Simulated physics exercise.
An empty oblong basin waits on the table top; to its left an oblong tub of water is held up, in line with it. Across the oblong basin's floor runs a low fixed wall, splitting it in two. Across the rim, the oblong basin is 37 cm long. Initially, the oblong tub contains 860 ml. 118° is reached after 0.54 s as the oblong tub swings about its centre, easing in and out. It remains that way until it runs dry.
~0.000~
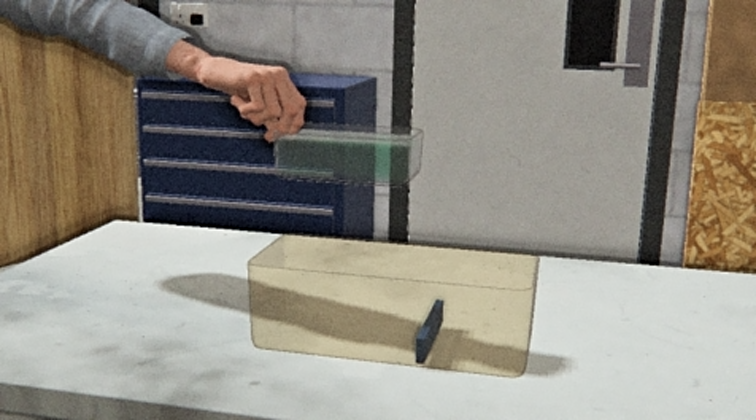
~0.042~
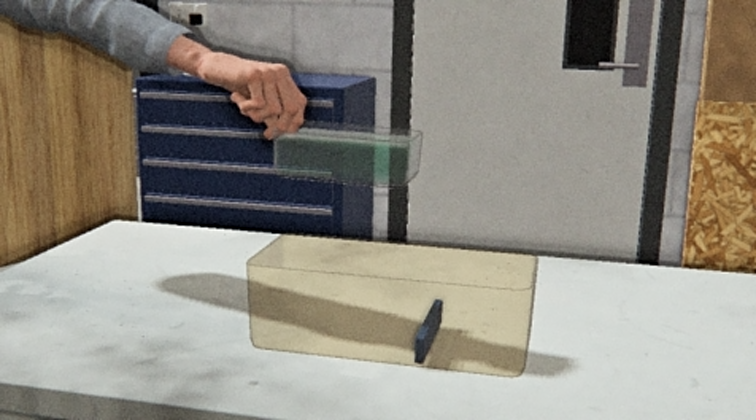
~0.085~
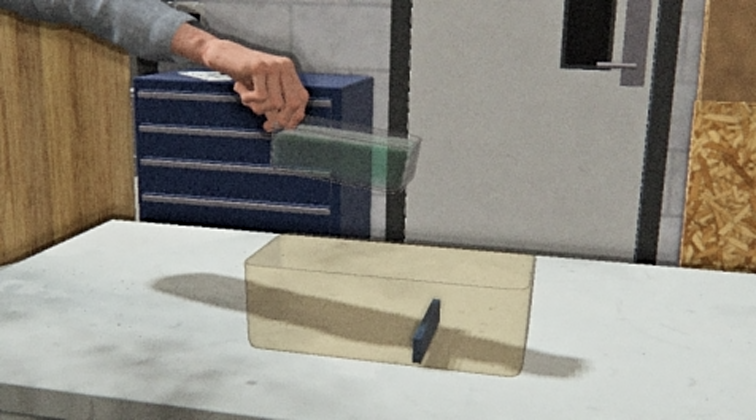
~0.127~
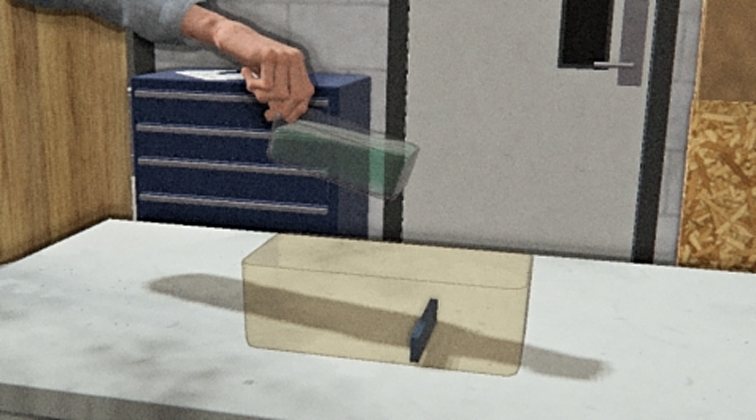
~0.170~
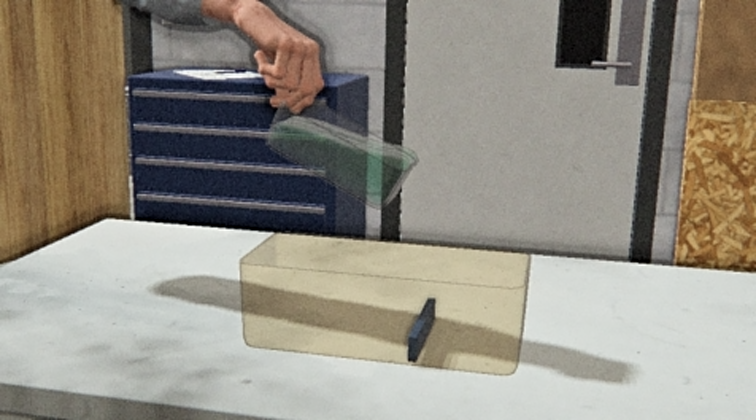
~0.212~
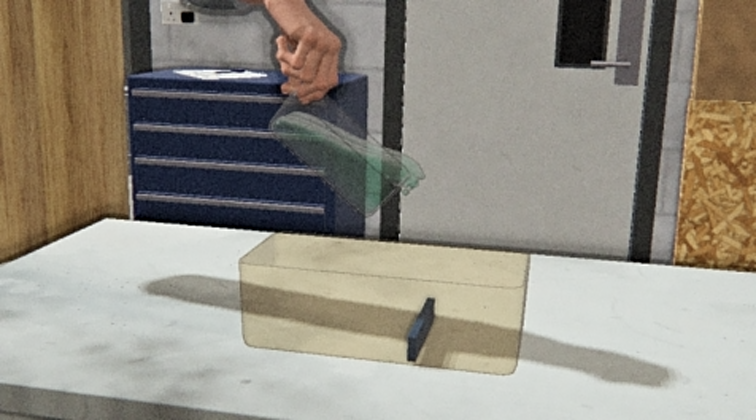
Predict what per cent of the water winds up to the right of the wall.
Roughly 47 per cent is past the wall.
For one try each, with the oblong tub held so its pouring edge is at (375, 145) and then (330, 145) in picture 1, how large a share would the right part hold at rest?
Around 25 per cent first, around 25 per cent next.
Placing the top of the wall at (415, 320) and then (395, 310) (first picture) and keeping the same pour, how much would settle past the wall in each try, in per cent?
I'd put it at about 50 per cent for the first and about 70 per cent for the second.
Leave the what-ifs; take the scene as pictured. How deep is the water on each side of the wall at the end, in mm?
Some 12 mm on the left and some 20 mm on the right.
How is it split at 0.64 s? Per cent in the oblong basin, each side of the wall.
Near 28 on the left, 44 on the right.
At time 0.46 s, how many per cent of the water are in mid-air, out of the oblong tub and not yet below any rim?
About 12 per cent.
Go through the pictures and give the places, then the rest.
In the first frame, tilt 0°; pouring edge (417, 136); surface from (287, 135) to (416, 141); the oblong basin's rim runs from (266, 249) to (536, 273); the wall's top is at (431, 319).
In the second frame, tilt 2°; pouring edge (416, 138); surface from (287, 133) to (415, 143).
In the third frame, tilt 7°; pouring edge (415, 145); surface from (286, 130) to (414, 146).
In the fourth frame, tilt 15°; pouring edge (413, 154); surface from (285, 126) to (414, 149).
In the fifth frame, tilt 27°; pouring edge (410, 167); surface from (283, 121) to (401, 155); 4 per cent is over the edge.
In the sixth frame, tilt 39°; pouring edge (404, 182); surface from (284, 117) to (385, 156); 12 per cent is over the edge.
Then, 0.46 s in, the tilt is 112° and 9 per cent is still to pour, 23 is left of the wall and 56 right of it.
Then, 0.64 s in, the tilt is 118° and 1 per cent is still to pour, 28 is left of the wall and 44 right of it.
Then, 0.83 s in, the tilt is 118° and 0 per cent is still to pour, 37 is left of the wall and 57 right of it.
Then, 1.04 s in, the tilt is 118° and 0 per cent is still to pour, 48 is left of the wall and 48 right of it.
Finally, 49 per cent lies left of the wall, 47 right of it and 4 outside.
